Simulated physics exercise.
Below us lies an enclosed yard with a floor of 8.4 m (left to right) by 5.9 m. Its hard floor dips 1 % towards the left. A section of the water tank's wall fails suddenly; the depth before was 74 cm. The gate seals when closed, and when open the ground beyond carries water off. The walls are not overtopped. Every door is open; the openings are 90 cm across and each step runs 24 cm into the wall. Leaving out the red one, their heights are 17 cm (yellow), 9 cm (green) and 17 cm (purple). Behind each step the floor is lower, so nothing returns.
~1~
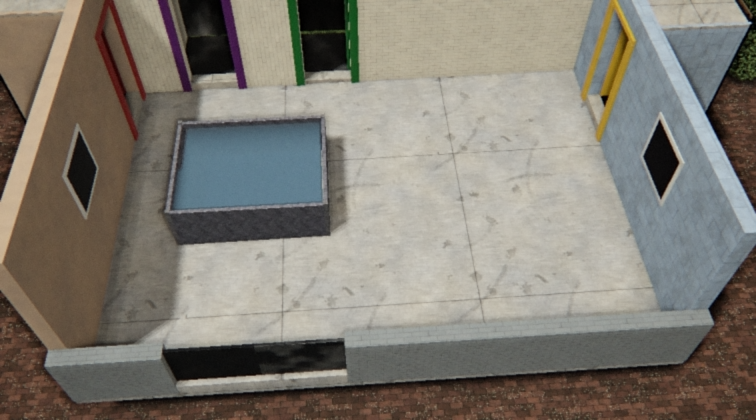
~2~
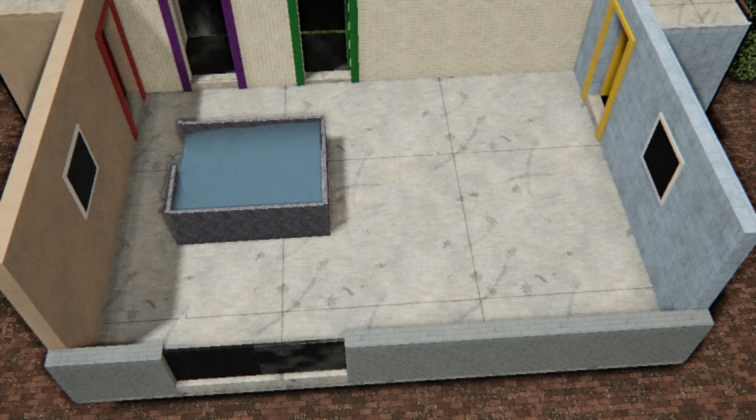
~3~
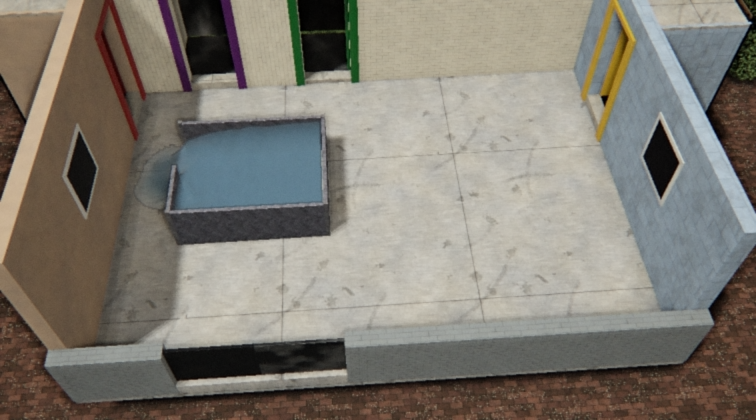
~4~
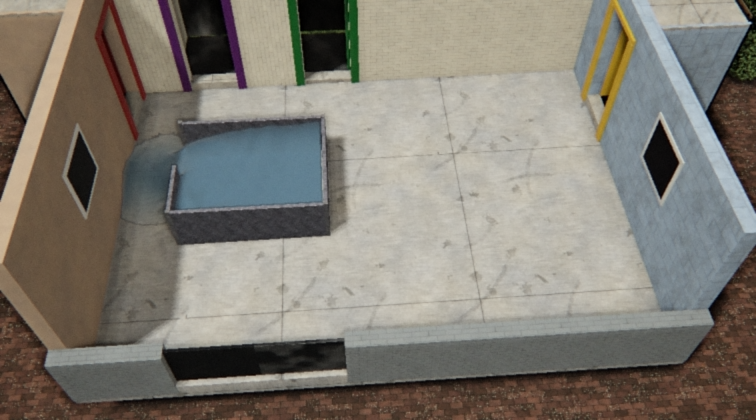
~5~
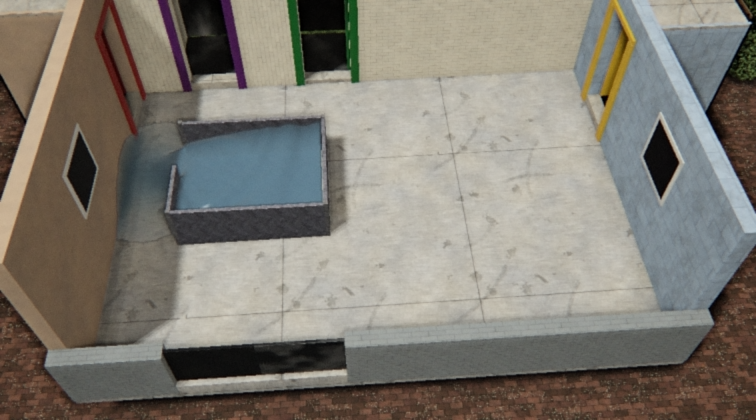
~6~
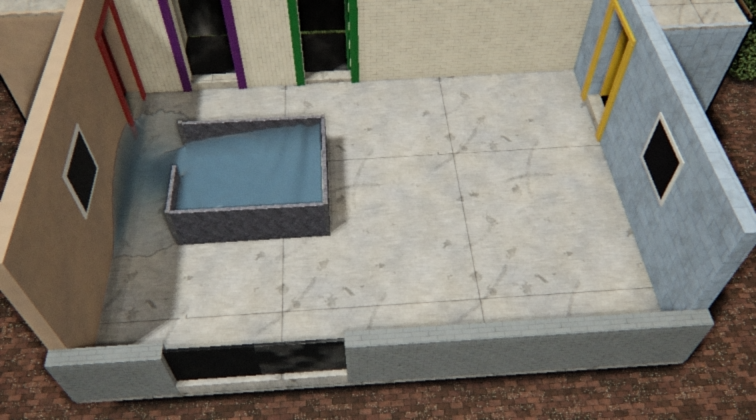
Walled courtyard with coloured doorways, a raised water tank's left side giving way and water spreading across the floor to the red door.
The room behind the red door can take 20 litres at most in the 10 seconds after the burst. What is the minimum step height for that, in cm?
Close to 27 cm is just enough.
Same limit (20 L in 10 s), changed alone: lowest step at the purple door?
Roughly 16 cm at purple.
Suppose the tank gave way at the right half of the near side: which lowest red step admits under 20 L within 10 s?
Some 13.5 cm.
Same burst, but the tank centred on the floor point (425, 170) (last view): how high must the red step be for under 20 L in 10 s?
Then roughly 32 cm.
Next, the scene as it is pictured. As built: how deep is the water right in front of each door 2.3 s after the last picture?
In cm: Yellow 0, red 24, green 5, purple 19.
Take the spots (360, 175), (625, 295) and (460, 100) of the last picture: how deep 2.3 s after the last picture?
Roughly 0, 0 and 0 cm, in turn.
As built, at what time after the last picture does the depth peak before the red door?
At about 1.8 s.
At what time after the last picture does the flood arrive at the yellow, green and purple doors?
Yellow 4.0 s, green 1.6 s, purple 0.7 s.
Then, 0.7 s after the last picture water covers 10 % of the floor, deepest (58 cm) near (129, 175); 22 cm at the red door, 0 litres in over its 25 cm step.
Then, 2.3 s after the last picture water covers 35 % of the floor, deepest (38 cm) near (144, 97); 24 cm at the red door, 17 litres in over its 25 cm step.
Then, 9.3 s after the last picture water covers 100 % of the floor, deepest (14 cm) near (144, 97); 11 cm at the red door, 30 litres in over its 25 cm step.
At the red door as built, the water peaked near 29 cm, 1.7 s after the last picture.
Run again over the same 10 s with other heights there, 32 litres in over 24.5 cm, 7 litres over 33.5 cm. The limit of 20 litres is kept from about 27 cm up.
